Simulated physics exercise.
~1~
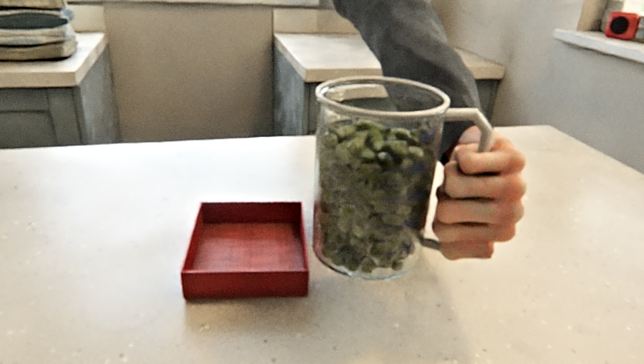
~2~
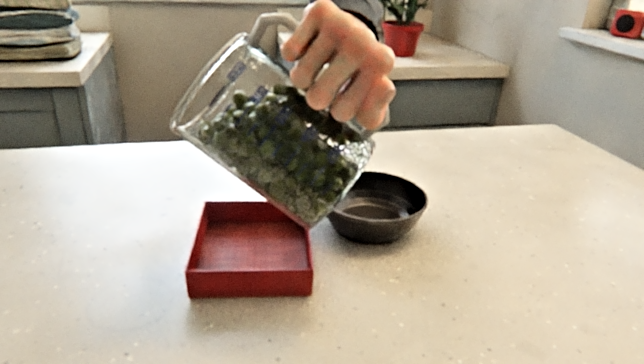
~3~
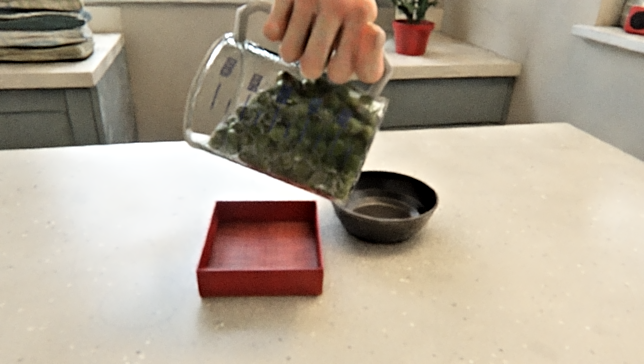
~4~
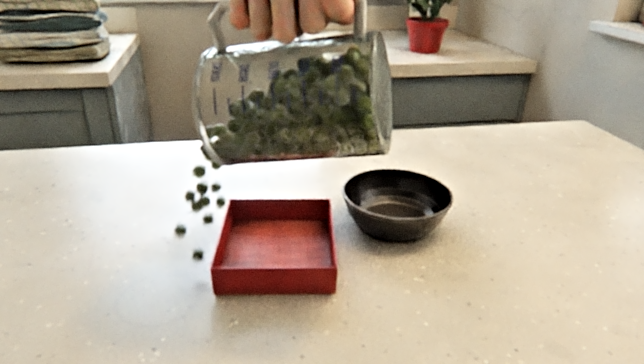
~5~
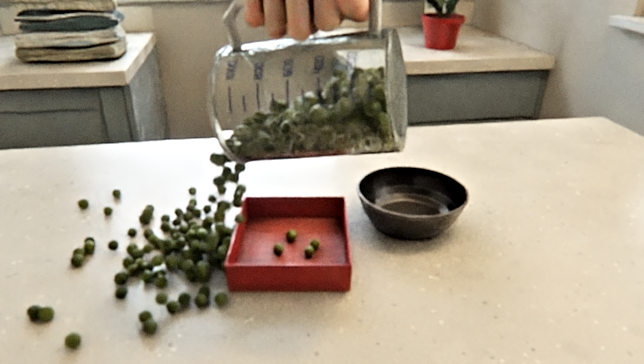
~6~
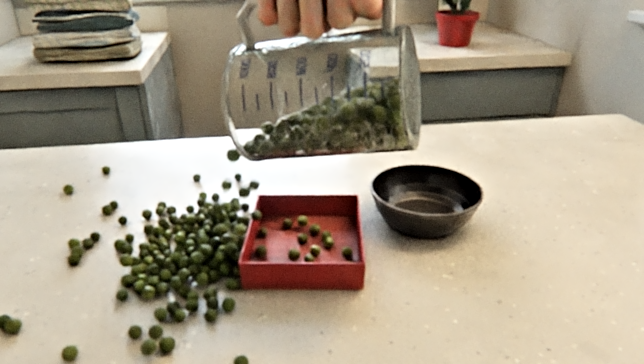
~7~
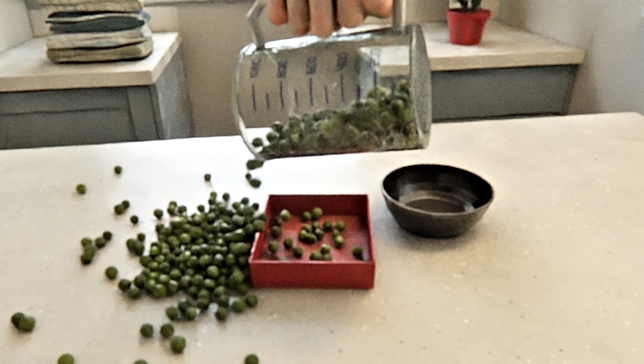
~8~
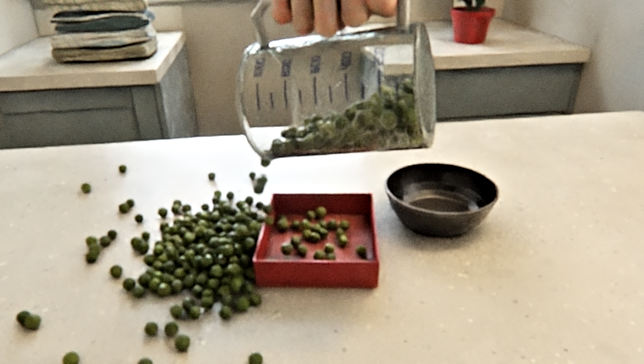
The clip shows a hand tilting a clear jug of small green olives above a red tin and a black bowl, spilling many onto the table left of the tin and some into it, while the bowl stays empty and some olives remain in the jug.
